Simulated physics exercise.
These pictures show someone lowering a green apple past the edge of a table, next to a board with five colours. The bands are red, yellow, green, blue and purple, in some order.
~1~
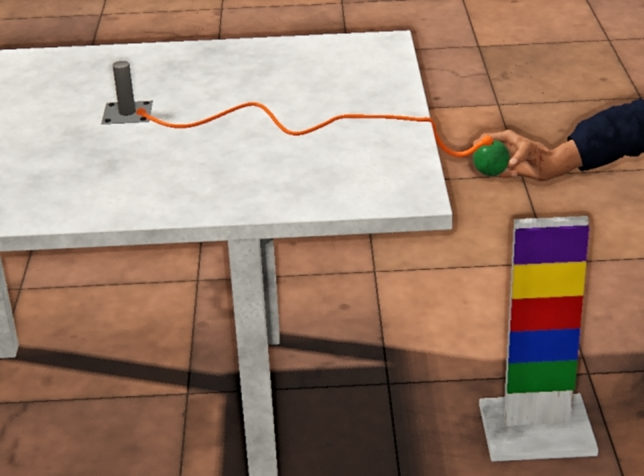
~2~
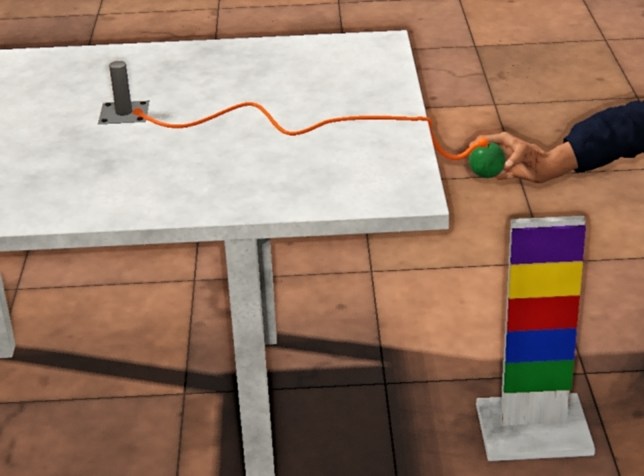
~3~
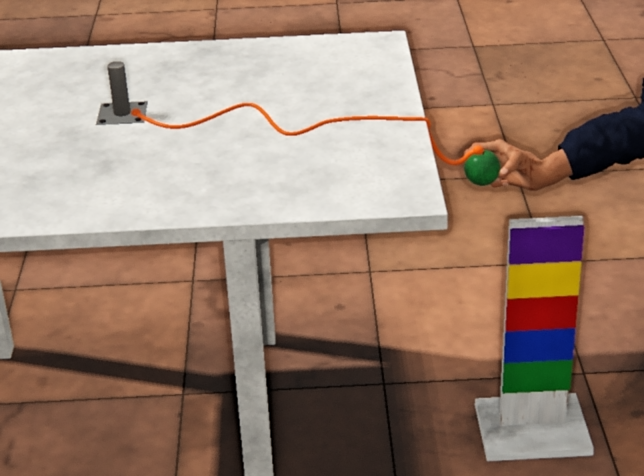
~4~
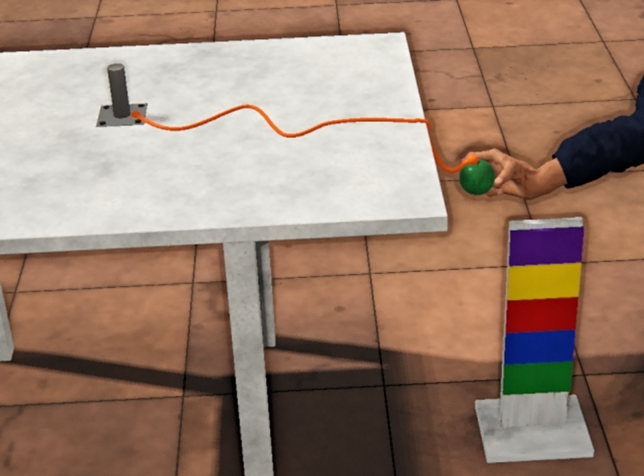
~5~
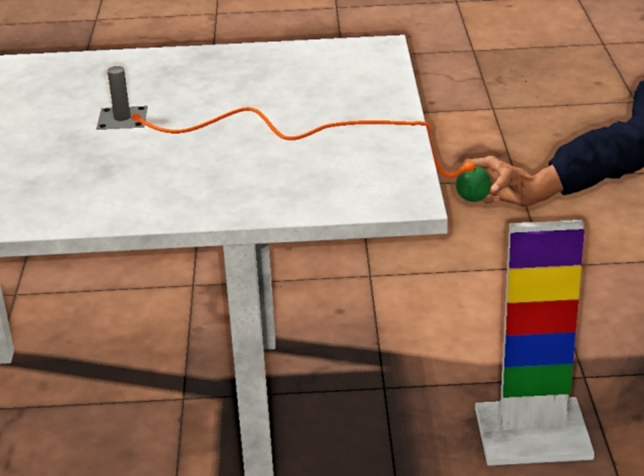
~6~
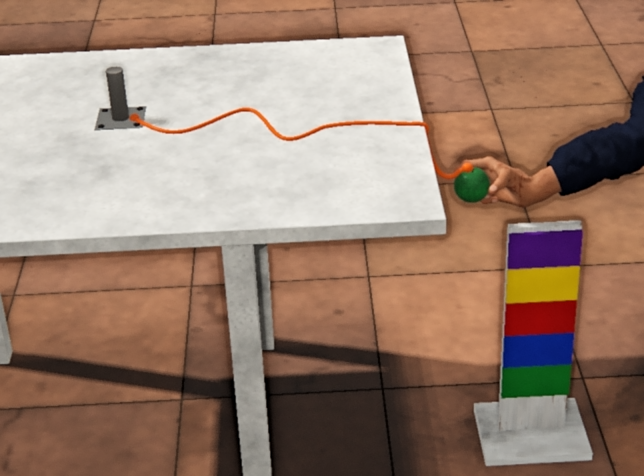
A hand in a dark sleeve, at the right, holds a green apple tied to an orange lead and moves it a short way down and to the left, just beyond the table's edge. Seen from above, the pale table stands on reddish-brown tiles, the lead running in waves across it from a short grey post. Beside it stands a purple, yellow, red, blue and green banded panel, as the view shifts very slightly.
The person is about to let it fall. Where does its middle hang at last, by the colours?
Its middle rests at the yellow band.
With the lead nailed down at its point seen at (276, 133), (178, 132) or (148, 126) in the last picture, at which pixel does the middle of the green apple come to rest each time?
Near (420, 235), (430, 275) and (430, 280).
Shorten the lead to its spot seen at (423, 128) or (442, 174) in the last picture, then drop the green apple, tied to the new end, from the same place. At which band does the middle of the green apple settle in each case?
Taking them in turn: Higher than all five; purple.
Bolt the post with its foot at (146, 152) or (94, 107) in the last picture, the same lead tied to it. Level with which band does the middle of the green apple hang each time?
Try by try: Red; purple.
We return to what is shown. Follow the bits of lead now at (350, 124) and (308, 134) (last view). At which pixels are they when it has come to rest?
At (424, 129), then (378, 123).
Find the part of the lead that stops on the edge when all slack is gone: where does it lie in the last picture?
At (350, 124), roughly.
Soon after, apple near (463, 279); level with yellow.
After that, apple near (393, 277); level with yellow.
And then, apple near (434, 282); level with yellow.
In the end, apple near (428, 282); level with yellow. The yellow one.
